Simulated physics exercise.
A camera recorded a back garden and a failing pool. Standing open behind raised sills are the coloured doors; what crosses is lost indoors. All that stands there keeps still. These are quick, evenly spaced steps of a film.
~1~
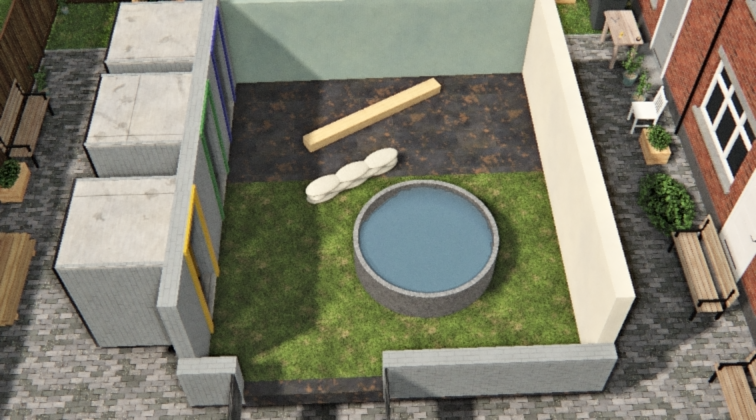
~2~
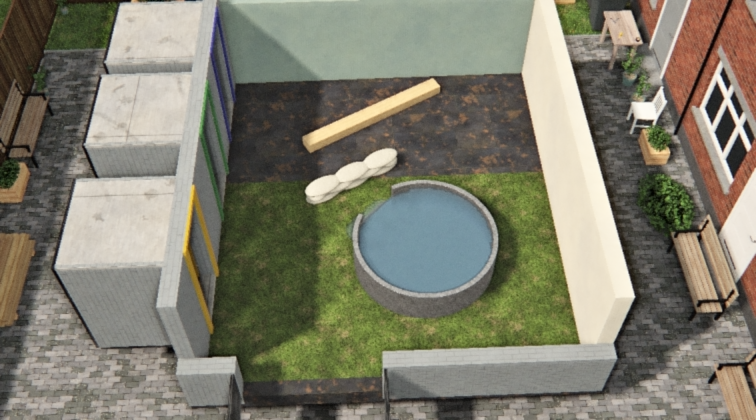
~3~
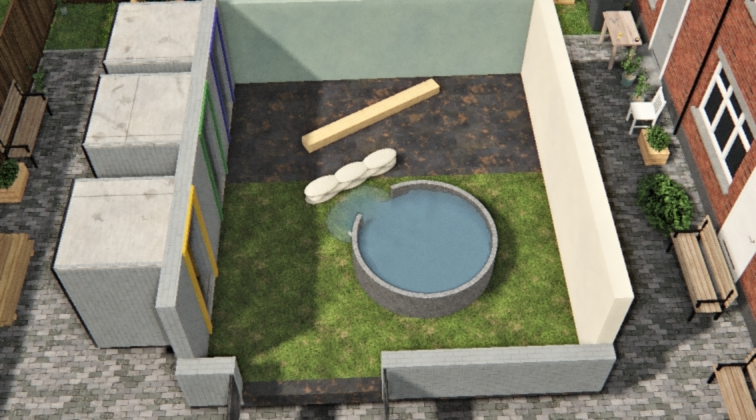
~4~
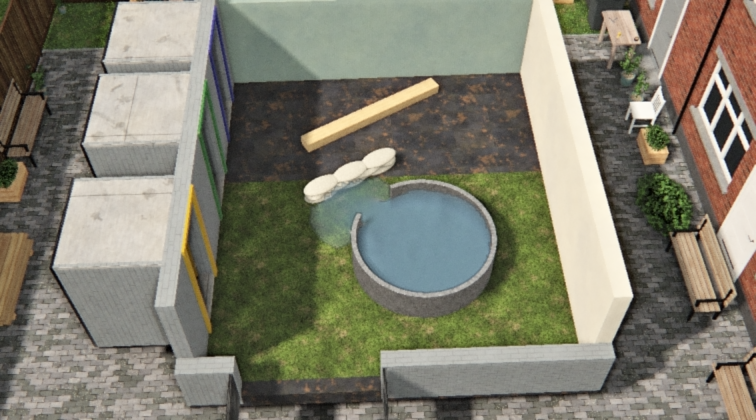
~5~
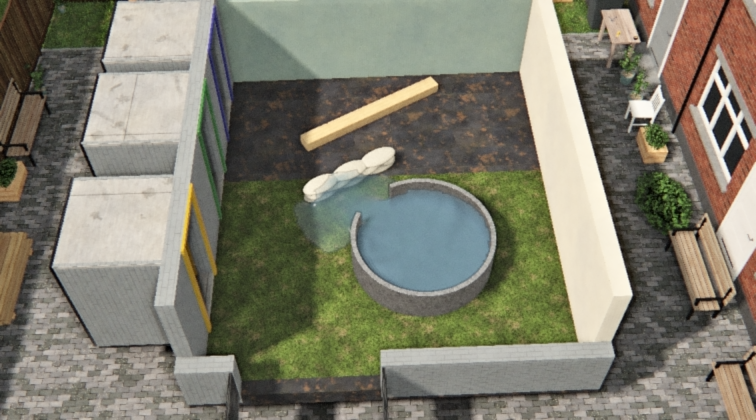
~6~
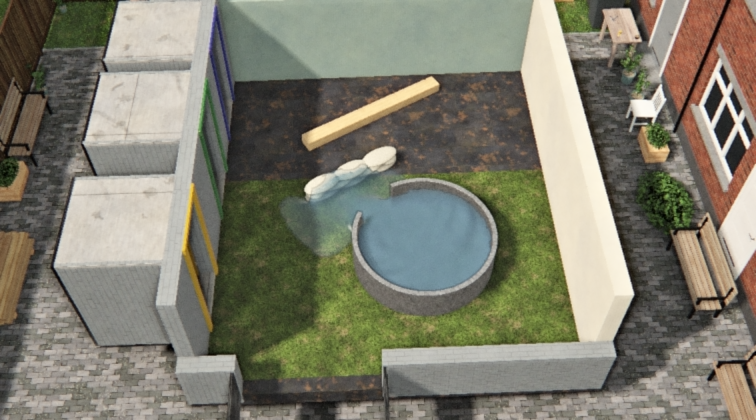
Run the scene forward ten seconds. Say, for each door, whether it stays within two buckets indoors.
As I see it, blue door: Two buckets at most. Yellow door: Two buckets at most. Green door: Over two buckets.
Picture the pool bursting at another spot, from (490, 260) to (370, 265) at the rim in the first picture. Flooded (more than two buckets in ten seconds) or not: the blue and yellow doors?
The blue door stays within the limit, the yellow door stays within the limit.
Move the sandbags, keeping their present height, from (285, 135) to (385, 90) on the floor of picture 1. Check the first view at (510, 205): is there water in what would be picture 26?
At that place: Not flooded.
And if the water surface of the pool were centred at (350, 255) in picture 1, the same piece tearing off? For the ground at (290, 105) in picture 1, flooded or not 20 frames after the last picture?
That spot ends up drenched.
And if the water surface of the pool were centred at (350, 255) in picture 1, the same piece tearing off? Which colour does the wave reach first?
Answer: The green-painted one.
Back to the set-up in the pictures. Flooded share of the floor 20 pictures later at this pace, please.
Share estimate: About 50 per cent.
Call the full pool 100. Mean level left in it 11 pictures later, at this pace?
Estimate: Around 62 per cent.
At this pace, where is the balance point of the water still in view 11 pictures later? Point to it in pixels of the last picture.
My pick is pixel (387, 239).
A moment on, water covers 15 % of the floor; the blue door not reached, the yellow door not reached, the green door not reached.
Next, water covers 30 % of the floor; the blue door not reached, the yellow door wet at the sill, nothing in, the green door under two buckets in.
Then, water covers 50 % of the floor; the blue door wet at the sill, nothing in, the yellow door under two buckets in, the green door over two buckets in.
Later, water covers 70 % of the floor; the blue door wet at the sill, nothing in, the yellow door under two buckets in, the green door over two buckets in.
In the end, water covers 90 % of the floor; the blue door wet at the sill, nothing in, the yellow door under two buckets in, the green door over two buckets in.
